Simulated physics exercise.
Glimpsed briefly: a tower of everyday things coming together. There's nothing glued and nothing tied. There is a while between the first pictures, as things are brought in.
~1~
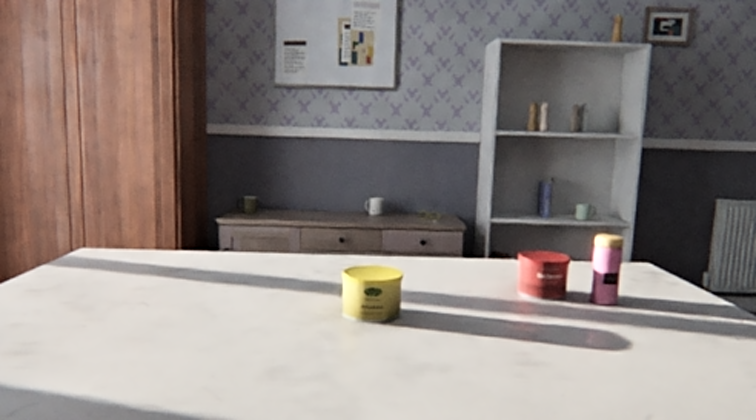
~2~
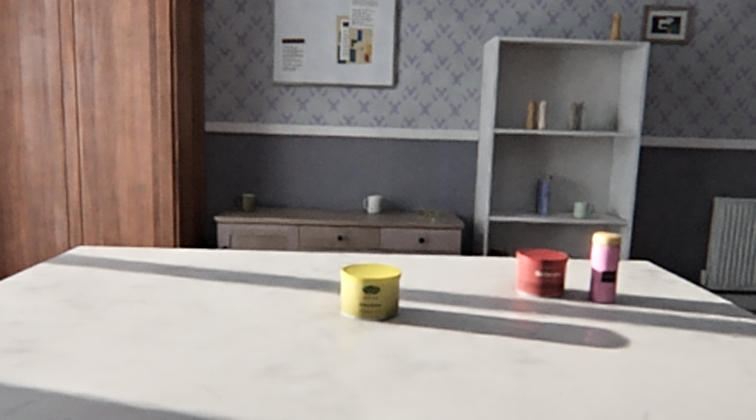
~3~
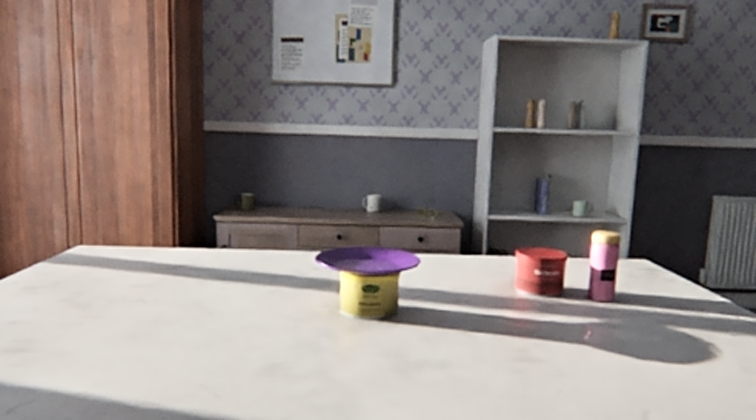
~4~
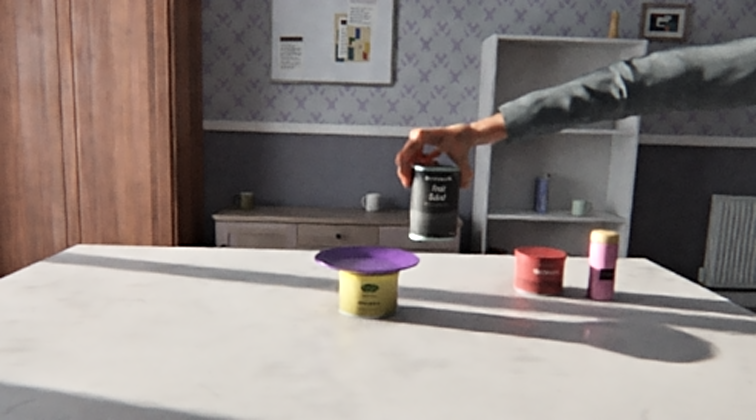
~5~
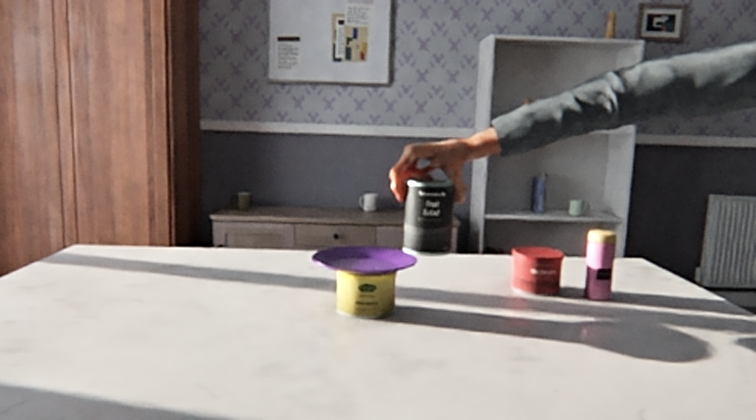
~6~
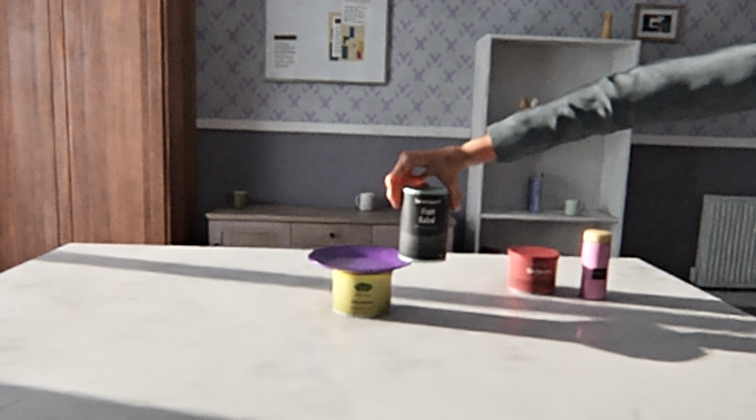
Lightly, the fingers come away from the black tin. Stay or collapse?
My guess is a failure.
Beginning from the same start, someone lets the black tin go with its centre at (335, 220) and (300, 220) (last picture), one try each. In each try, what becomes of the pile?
The pile remains standing the first time and collapses the second time.
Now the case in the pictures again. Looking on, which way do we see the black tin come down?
Pretty clearly in the rightward direction.
Then, 0.30 s on from there, black tin now fallen.
Then, 0.40 s on from there, things are still on the move.
Then, 0.50 s on from there, as before.
Then, 2.10 s on from there, nothing new.
In the end, fallen, black tin; the other 4 unmoved. At the end, from the last picture's camera, black tin near (468, 290). The pile loses its balance.
